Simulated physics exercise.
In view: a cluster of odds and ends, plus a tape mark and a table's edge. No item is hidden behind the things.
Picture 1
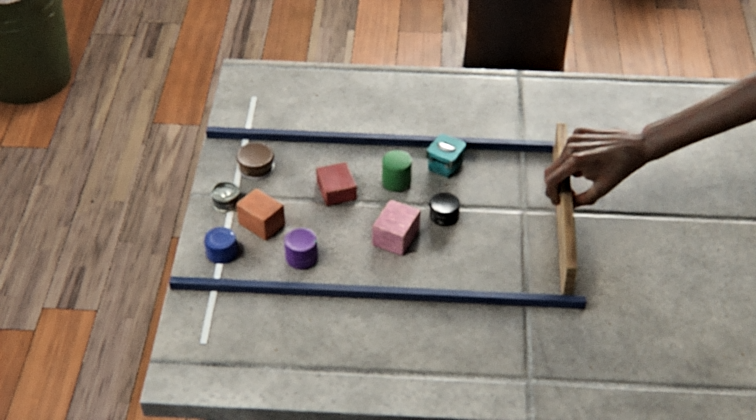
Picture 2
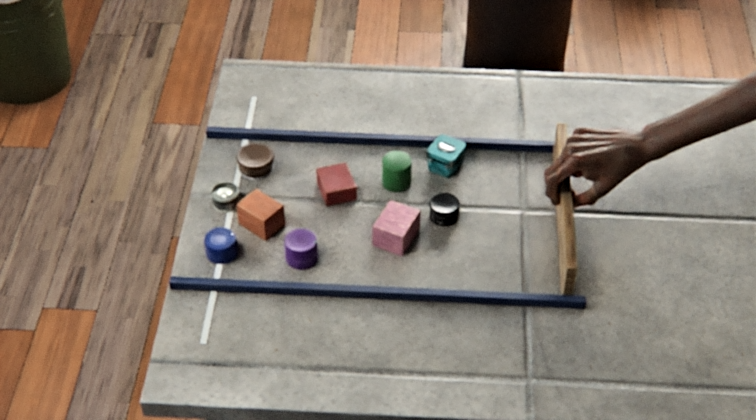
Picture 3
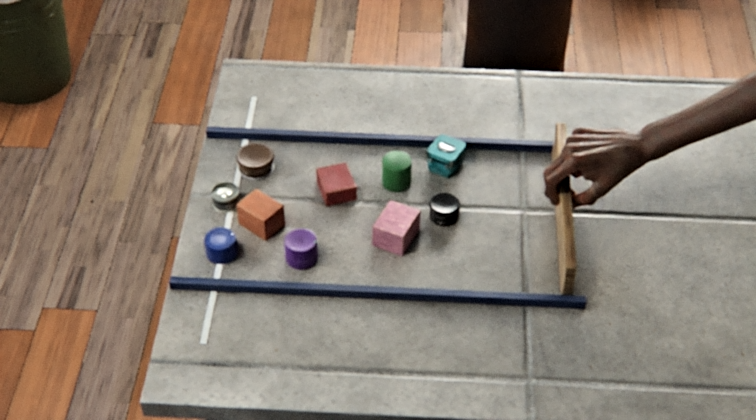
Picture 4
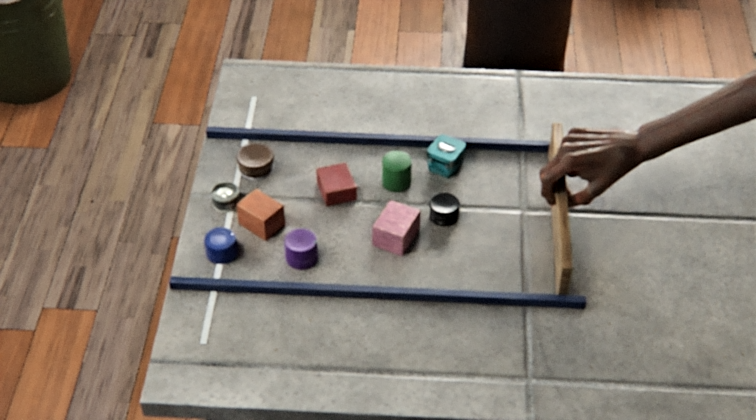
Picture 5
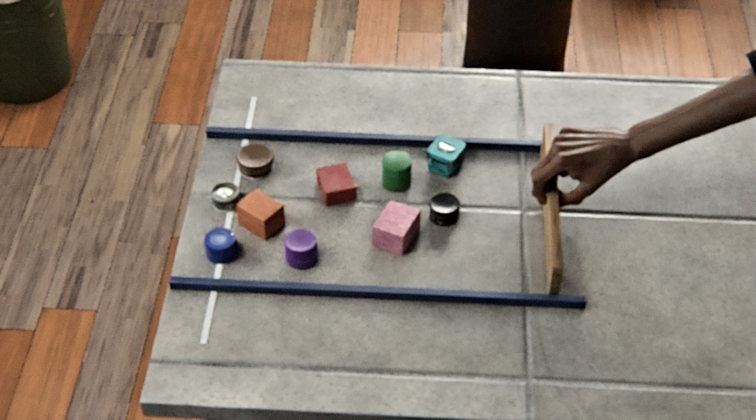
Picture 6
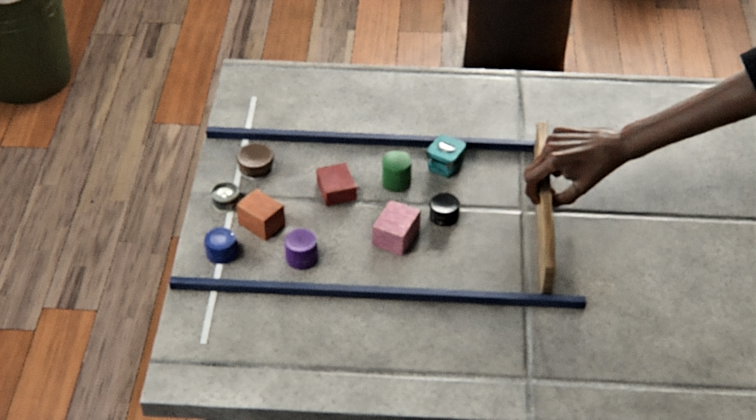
On a grey tiled tabletop, a hand slides a wooden board slightly left between blue rails, while the scattered small objects stay still.
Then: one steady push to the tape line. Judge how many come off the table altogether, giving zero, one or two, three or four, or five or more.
My judgement: Three or four.
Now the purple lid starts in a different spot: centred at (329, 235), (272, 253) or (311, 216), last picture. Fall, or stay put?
Try one it goes off the edge; try two it is not knocked off; try three it goes off the edge.
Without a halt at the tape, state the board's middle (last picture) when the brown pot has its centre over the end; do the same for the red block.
For the brown pot, about (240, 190); for the red block, about (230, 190).
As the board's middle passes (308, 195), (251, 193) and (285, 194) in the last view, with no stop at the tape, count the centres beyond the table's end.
0, 1 and 0.
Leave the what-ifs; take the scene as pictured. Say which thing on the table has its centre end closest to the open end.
Foremost is the blue lid.
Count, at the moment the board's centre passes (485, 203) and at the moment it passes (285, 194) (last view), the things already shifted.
I make it 0 at the first spot and 9 at the other.
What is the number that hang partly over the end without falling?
The figure is 2.
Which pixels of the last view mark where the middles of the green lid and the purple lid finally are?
First at (223, 167); second at (204, 251).
Soon after, none off yet; grey tin at rest near (225, 197); blue lid at rest near (221, 246); brown pot at rest near (256, 161).
By the end, the number that fall off is three or four; fallen, orange block, brown pot and grey tin.
